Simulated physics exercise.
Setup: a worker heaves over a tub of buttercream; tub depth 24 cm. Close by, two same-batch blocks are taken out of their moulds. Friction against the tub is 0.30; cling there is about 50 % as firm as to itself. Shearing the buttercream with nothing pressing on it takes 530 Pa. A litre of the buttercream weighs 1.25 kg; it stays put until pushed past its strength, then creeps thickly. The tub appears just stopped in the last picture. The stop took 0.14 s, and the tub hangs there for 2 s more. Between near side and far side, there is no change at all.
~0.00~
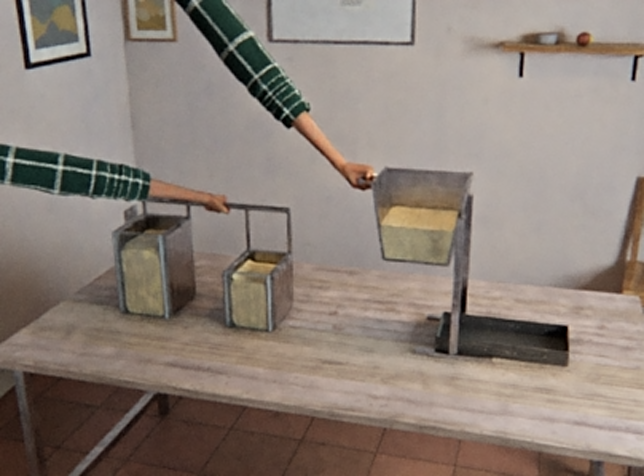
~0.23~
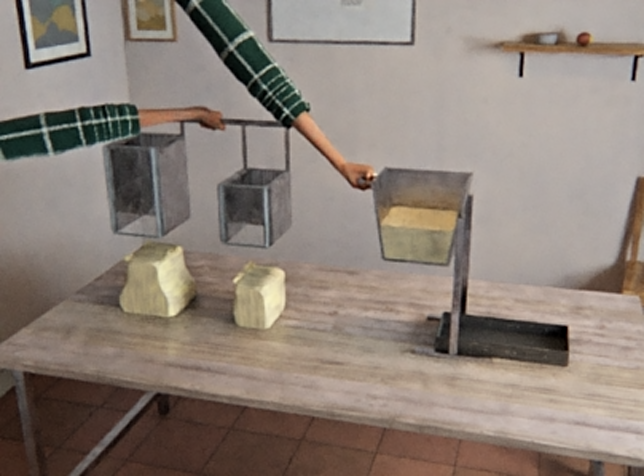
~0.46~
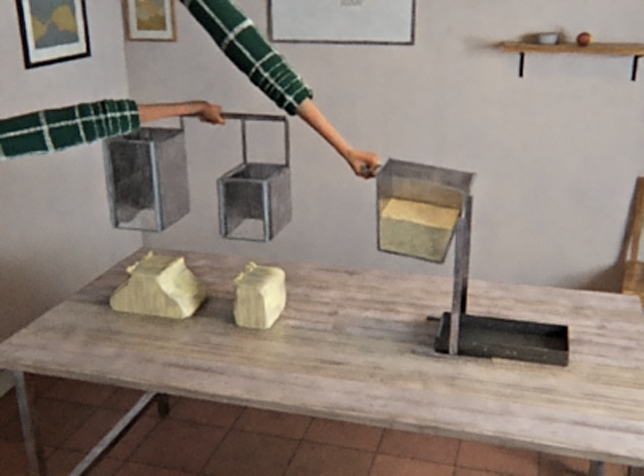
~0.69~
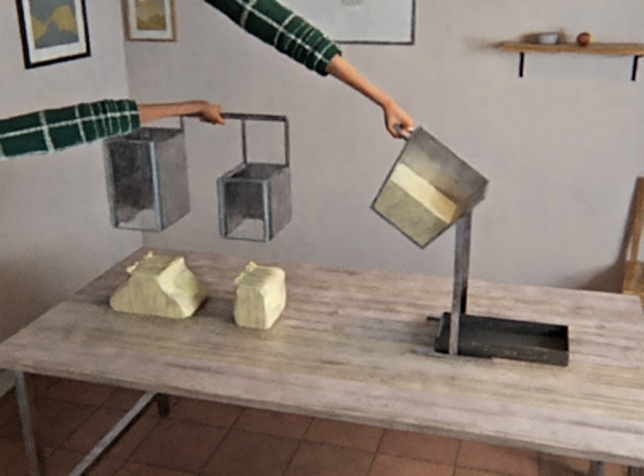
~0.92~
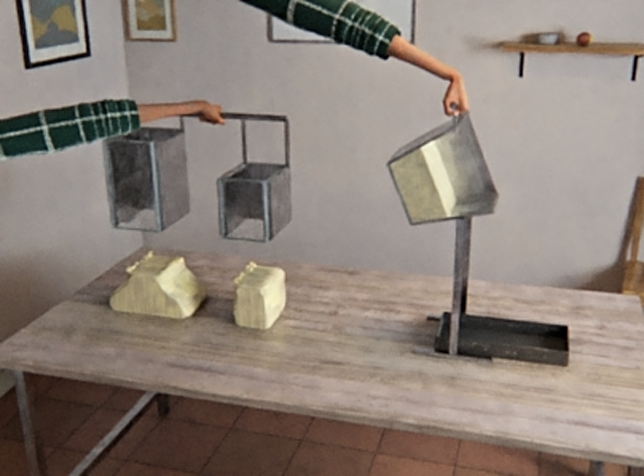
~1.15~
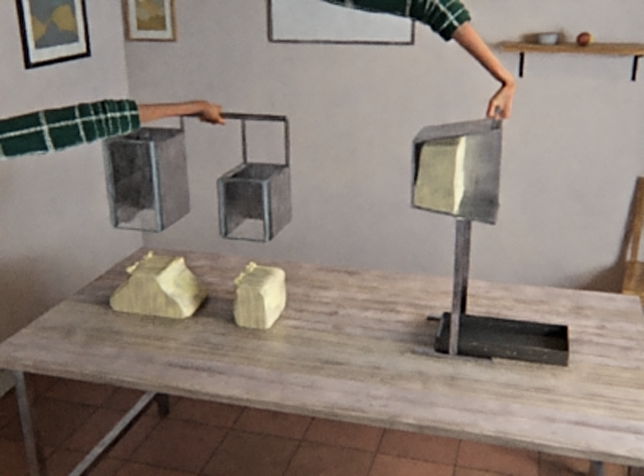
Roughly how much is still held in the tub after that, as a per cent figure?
The amount still held in the tub is about 98 per cent.
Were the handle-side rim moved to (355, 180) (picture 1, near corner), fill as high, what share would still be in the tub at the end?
Some 55 percent would still be in the tub at the end.
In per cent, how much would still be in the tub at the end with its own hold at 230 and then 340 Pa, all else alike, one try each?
55 in a hundred, followed by 65 in a hundred.
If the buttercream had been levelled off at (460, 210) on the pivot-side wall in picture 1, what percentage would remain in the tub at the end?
It would be close to 50 percent.
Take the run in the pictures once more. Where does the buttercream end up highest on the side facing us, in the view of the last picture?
I'd say it peaks at roughly (467, 176) in the last picture.
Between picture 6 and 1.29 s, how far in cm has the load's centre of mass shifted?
Something like 4 cm, I'd say.
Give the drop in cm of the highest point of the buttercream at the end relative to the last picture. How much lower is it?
Roughly 9 cm.
After 1.29 s, the tub is at 89 degrees and holds 100 %.
After 1.46 s, the tub is at 89 degrees and holds 100 %.
After 1.63 s, the tub is at 89 degrees and holds 98 %.
After 1.80 s, the tub is at 89 degrees and holds 98 %.
After 3.15 s, at the end, the tub is at 89 degrees and holds 98 %.
